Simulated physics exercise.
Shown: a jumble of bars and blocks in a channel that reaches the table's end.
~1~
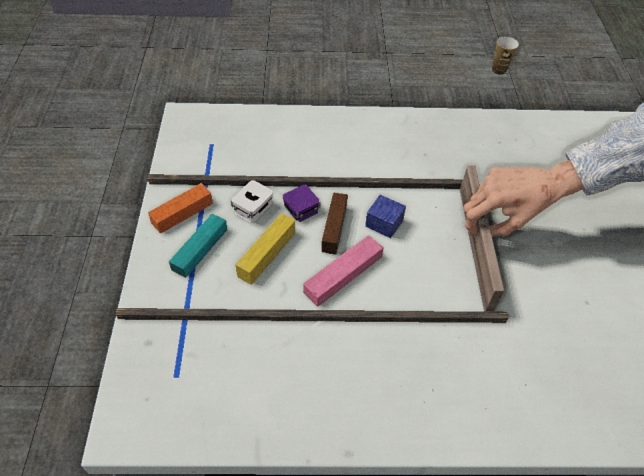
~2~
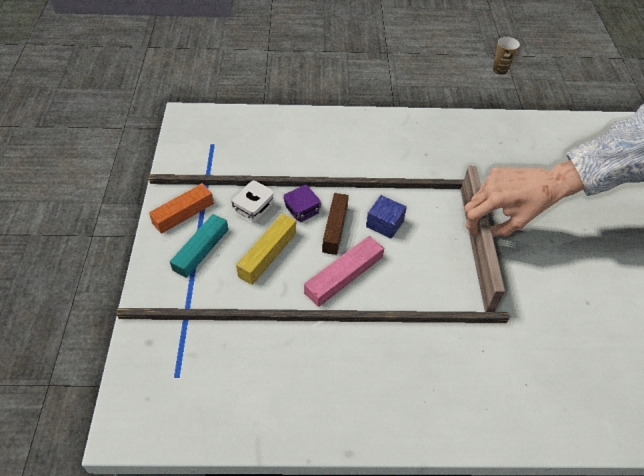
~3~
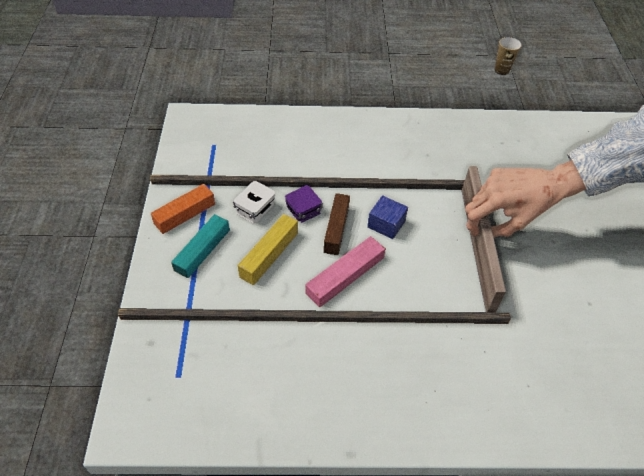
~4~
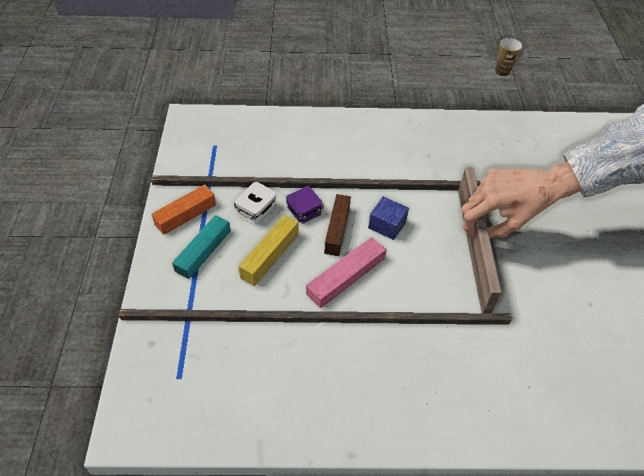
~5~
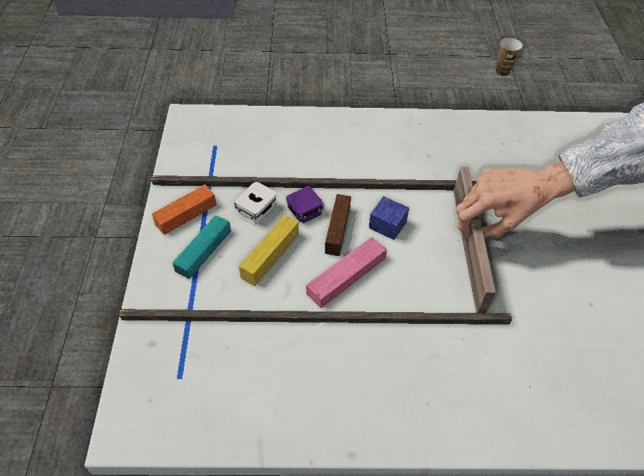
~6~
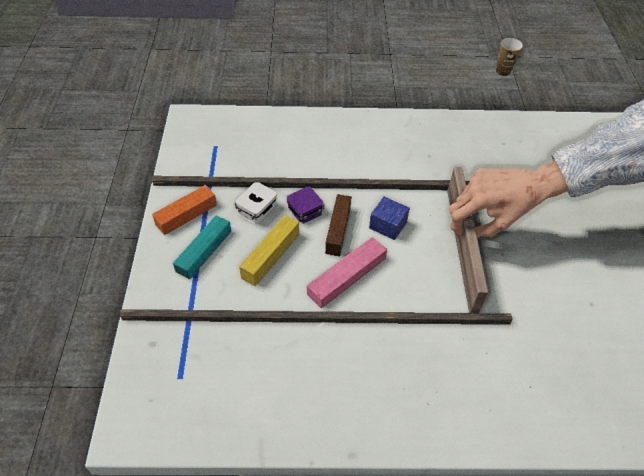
A hand in a pale patterned sleeve holds a wooden board upright across the right end of a channel on a white table, seen from above at an angle, with grey carpet and a cup beyond. Between dark rails lie orange, turquoise, yellow, brown and pink bars, a white case, and purple and blue blocks, with blue tape crossing at left. The hand slides the board slightly leftward while the pieces stay put and the view barely shifts.
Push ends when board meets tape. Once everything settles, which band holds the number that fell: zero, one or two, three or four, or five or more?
In this one, three or four spill over.
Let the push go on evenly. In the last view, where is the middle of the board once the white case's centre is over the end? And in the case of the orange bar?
The white case puts it at (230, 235), the orange bar at (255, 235).
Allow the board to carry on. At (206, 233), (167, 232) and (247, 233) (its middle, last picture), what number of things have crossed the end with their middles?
The counts would come out as 3, 6 and 1.
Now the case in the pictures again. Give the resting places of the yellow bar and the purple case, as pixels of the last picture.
Look around (144, 250) for the first and around (147, 194) for the second.
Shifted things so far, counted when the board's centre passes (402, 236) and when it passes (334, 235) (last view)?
At the first point the count is 1, at the second it's 6.
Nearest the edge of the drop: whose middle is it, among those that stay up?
Purple case.
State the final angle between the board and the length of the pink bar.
The angle is some 0°.
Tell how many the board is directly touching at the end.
Total: 2.
Soon after, none off yet; orange bar at rest near (185, 209); turquoise stick at rest near (203, 247); white case at rest near (257, 204).
Then, none off yet; orange bar moved a little near (161, 210); turquoise stick moving near (195, 246); white case moved well along near (195, 201).
At rest, the number that fall off is three or four; fallen, white case, turquoise stick and orange bar.
